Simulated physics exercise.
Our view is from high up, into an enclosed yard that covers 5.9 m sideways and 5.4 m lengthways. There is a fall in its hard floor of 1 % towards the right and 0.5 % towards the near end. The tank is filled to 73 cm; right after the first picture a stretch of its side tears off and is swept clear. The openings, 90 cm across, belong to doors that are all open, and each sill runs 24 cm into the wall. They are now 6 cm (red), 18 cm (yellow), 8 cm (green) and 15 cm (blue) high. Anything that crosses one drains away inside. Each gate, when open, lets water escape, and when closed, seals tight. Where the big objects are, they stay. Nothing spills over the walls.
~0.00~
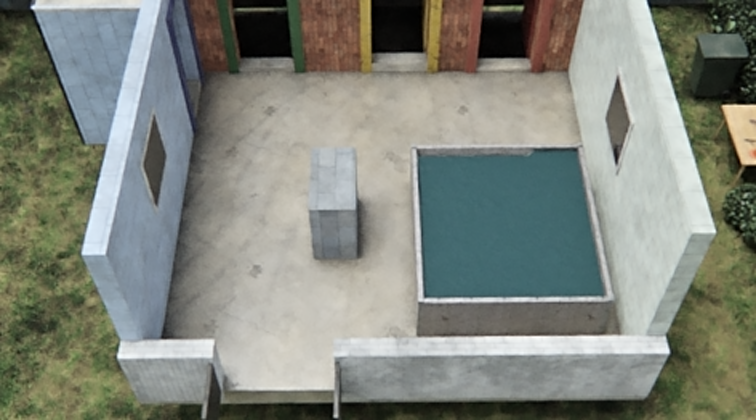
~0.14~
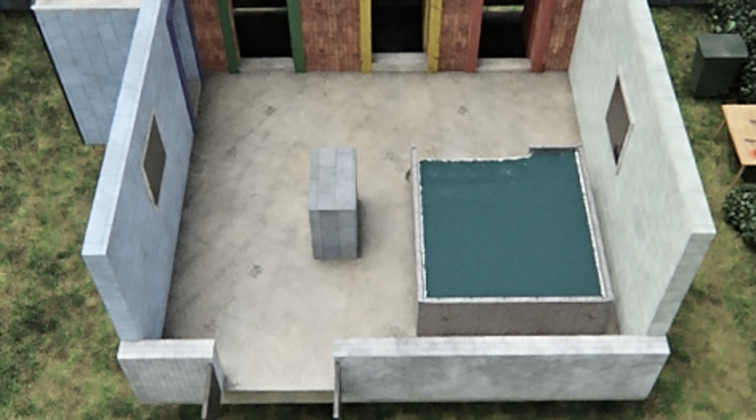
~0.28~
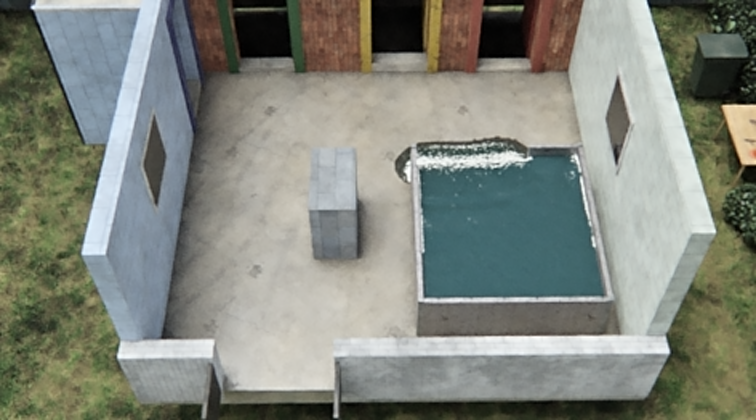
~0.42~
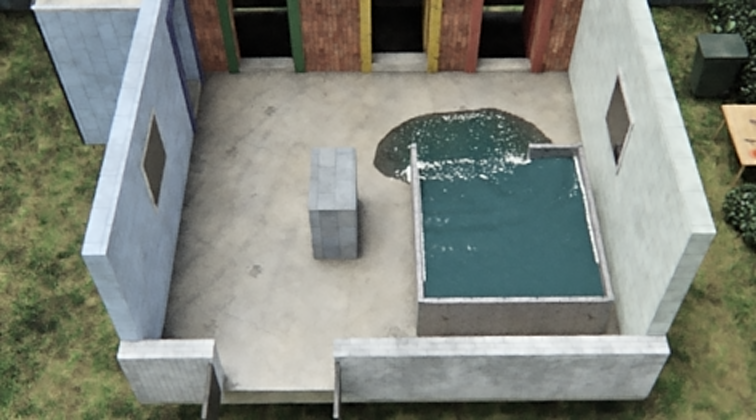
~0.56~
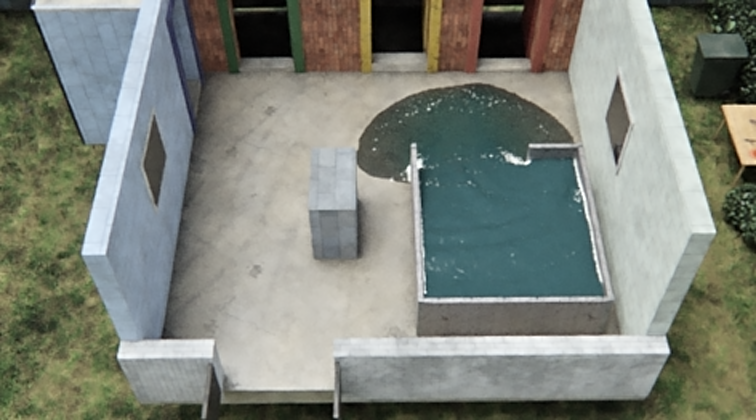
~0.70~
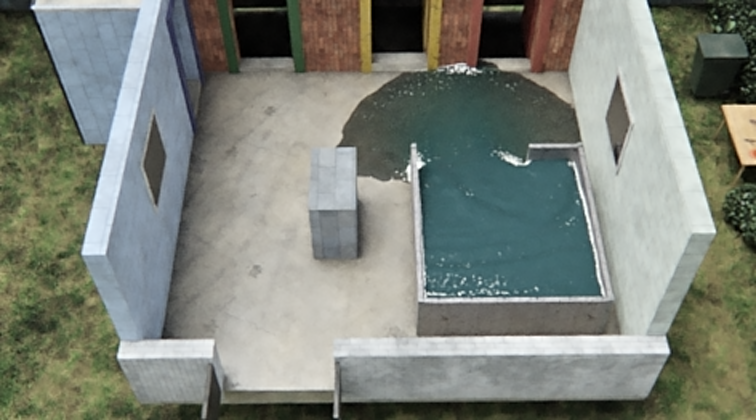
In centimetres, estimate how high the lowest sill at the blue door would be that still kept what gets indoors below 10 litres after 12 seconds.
It comes to roughly 27 cm.
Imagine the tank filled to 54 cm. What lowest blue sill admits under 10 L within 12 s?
Roughly 19 centimetres.
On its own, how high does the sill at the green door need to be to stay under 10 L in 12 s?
Roughly 13.0 cm at green.
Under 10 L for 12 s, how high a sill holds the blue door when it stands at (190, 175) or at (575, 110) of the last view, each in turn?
In turn: Roughly 9.0 cm, roughly 19 cm.
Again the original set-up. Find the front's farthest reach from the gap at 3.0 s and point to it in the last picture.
At about (204, 79).
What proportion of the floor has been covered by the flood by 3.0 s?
Roughly 50 percent of the floor is wet.
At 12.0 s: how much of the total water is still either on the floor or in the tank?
Something near 60 out of a hundred parts.
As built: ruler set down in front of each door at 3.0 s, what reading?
Depth (cm): Red 28 / yellow 30 / green 12 / blue 29.
After 1.4 s water covers 35 % of the floor, deepest (44 cm) near (450, 78); it has not reached the blue door.
After 3.0 s water covers 50 % of the floor, deepest (34 cm) near (562, 78); 29 cm at the blue door, 28 litres in over its 15 cm sill.
After 12.0 s water covers 95 % of the floor, deepest (13 cm) near (518, 371); 6 cm at the blue door, 111 litres in over its 15 cm sill.
At the blue door as built, the water arrived by 2.3 s and peaked near 29 cm at 3.2 s.
With a sill of 24 cm, 20 litres would have come in within the 12 s; with 32.5 cm, 1 litre. So under 10 litres takes about 27 cm.
